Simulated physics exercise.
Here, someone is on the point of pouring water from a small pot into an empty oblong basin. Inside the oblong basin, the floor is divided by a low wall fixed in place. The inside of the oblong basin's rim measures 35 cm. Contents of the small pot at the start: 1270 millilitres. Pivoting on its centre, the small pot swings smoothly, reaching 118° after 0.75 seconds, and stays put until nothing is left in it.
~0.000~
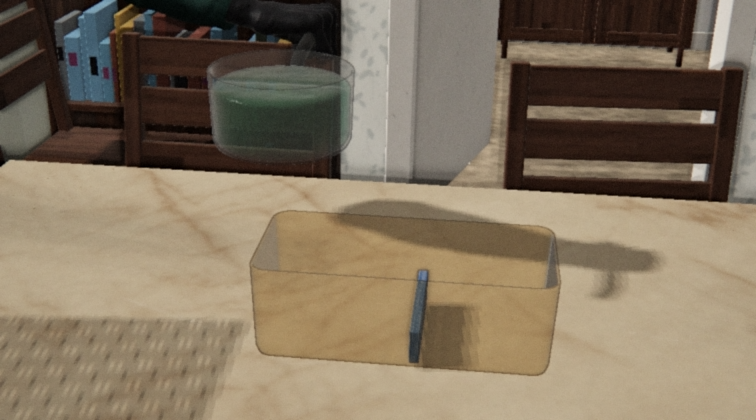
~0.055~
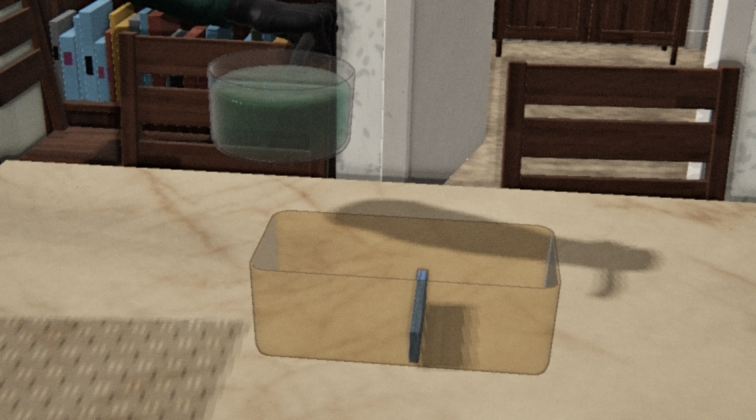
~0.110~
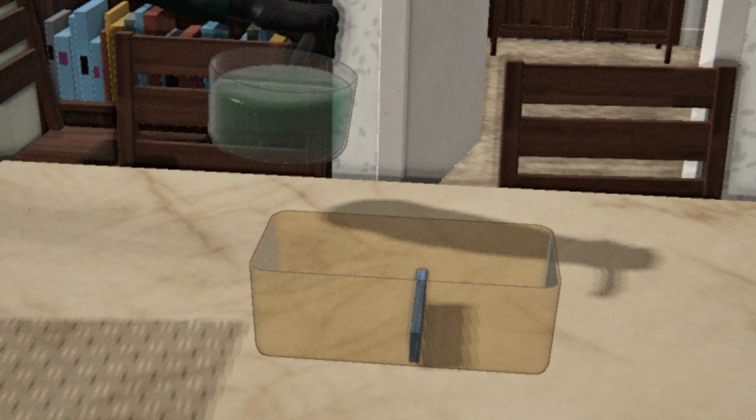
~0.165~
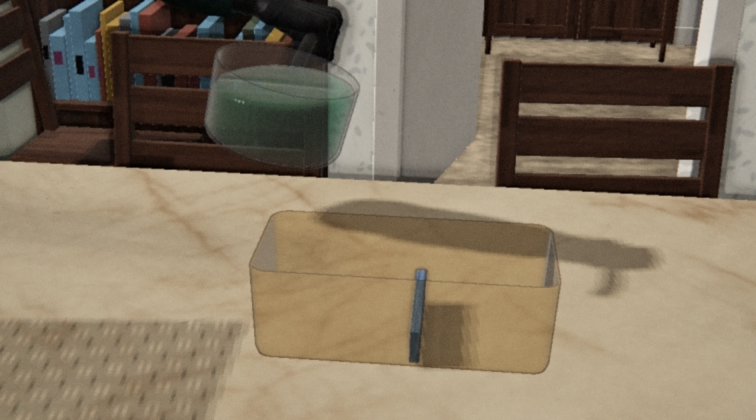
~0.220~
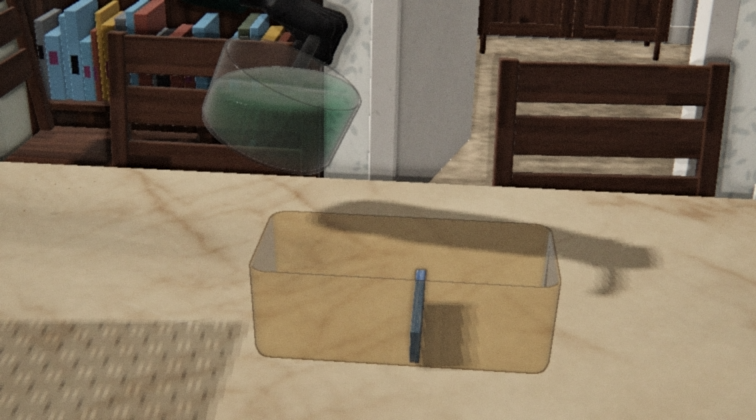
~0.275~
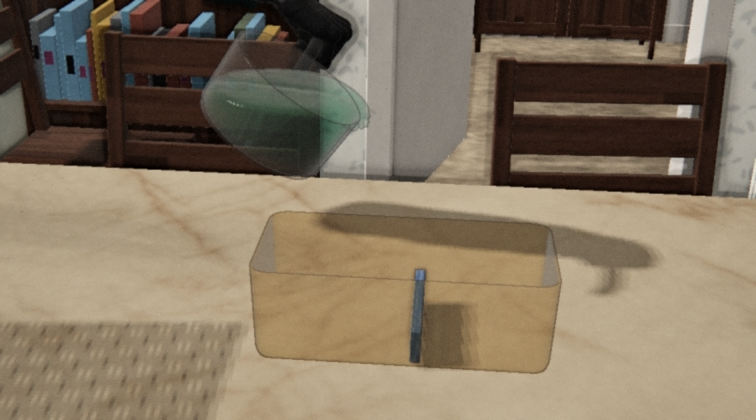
A clear, round pot of green liquid hangs above the left part of a pale marble table, tilting gradually down to the right while a black, arm-like shape shows behind it. Below sits an empty, see-through amber basin with a small blue upright divider, near a woven mat. Seen from slightly above, the room's wooden chairs and colourful books shift slightly leftward behind the table.
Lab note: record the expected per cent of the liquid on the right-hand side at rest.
Expected right-hand share: 31 per cent.
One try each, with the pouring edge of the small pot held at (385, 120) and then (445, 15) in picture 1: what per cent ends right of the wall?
In order, 40 and 70 per cent.
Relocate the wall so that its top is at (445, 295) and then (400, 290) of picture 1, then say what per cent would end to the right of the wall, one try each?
In order, 10 and 50 per cent.
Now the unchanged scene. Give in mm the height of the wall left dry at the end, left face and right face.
Near 14 mm for the left and near 26 mm for the right.
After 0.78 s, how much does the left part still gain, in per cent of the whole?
Near 4 percent, give or take.
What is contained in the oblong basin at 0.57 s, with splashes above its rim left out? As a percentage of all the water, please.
Fraction in basin: Approx. 34%.
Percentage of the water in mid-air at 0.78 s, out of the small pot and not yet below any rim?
About 12 percent.
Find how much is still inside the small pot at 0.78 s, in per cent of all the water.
Roughly 3 percent remains.
By 0.57 s the tilt is 102° and 23 per cent is still to pour, 17 is left of the wall and 17 right of it.
By 0.78 s the tilt is 118° and 3 per cent is still to pour, 59 is left of the wall and 26 right of it.
By 1.01 s the tilt is 118° and 0 per cent is still to pour, 62 is left of the wall and 30 right of it.
By 1.25 s the tilt is 118° and 0 per cent is still to pour, 62 is left of the wall and 31 right of it.
At rest 62 per cent lies left of the wall, 31 right of it and 7 outside.
